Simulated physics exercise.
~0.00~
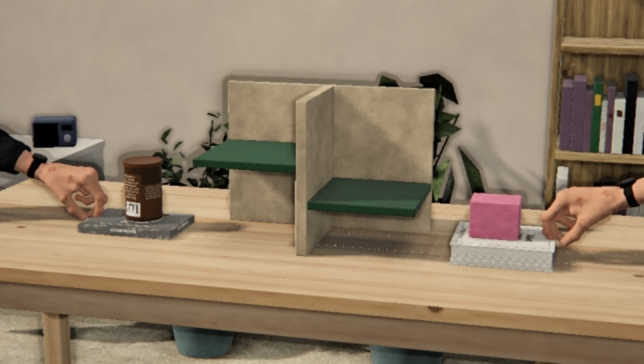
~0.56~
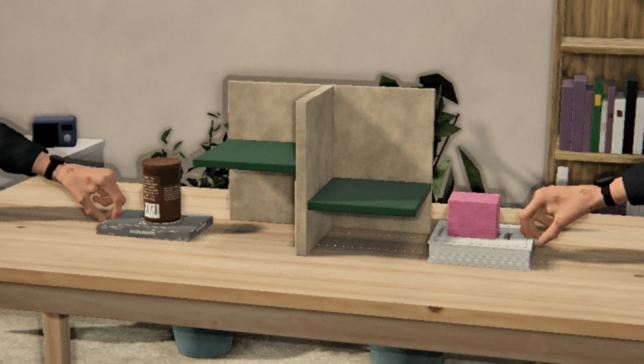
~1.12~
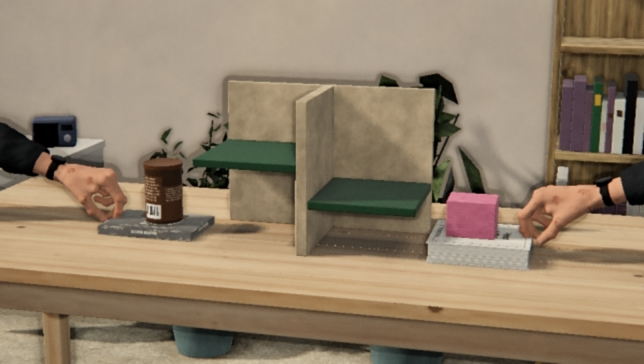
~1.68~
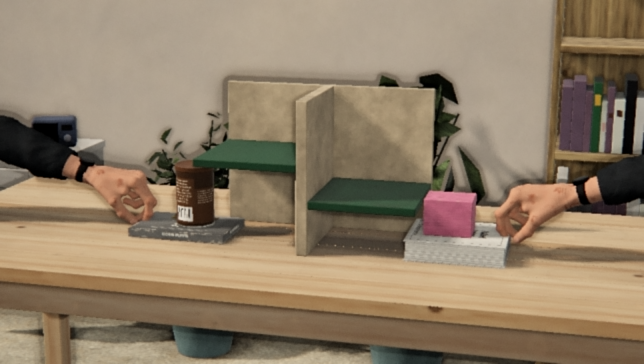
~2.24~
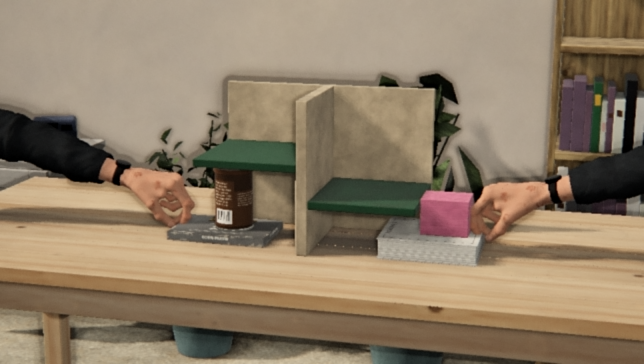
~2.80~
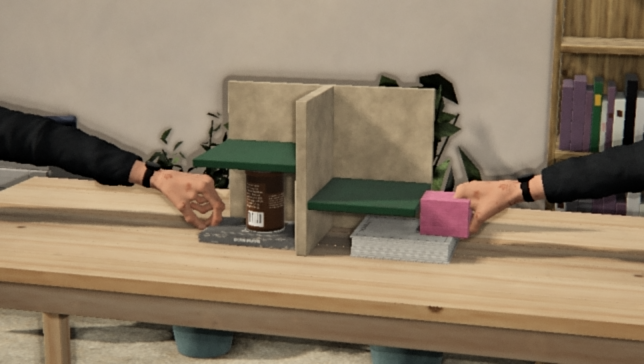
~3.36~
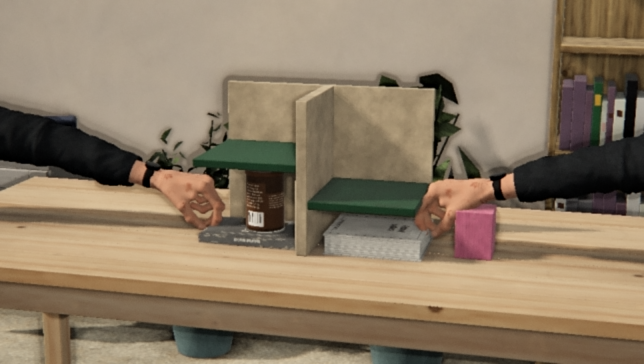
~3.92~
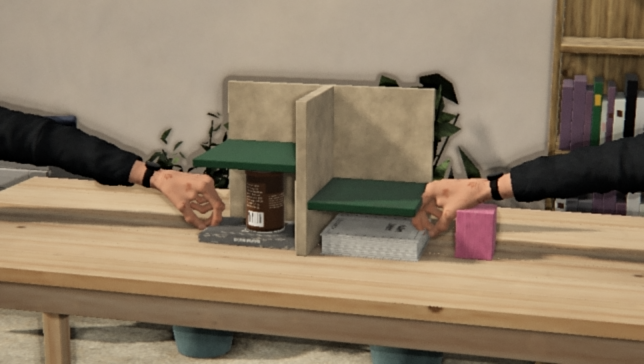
On a wooden table, two hands slid a grey packet carrying a brown tin and a white book carrying a pink block under low green shelves; the tin passed beneath upright, but the block hit the shelf and ended up on the table.
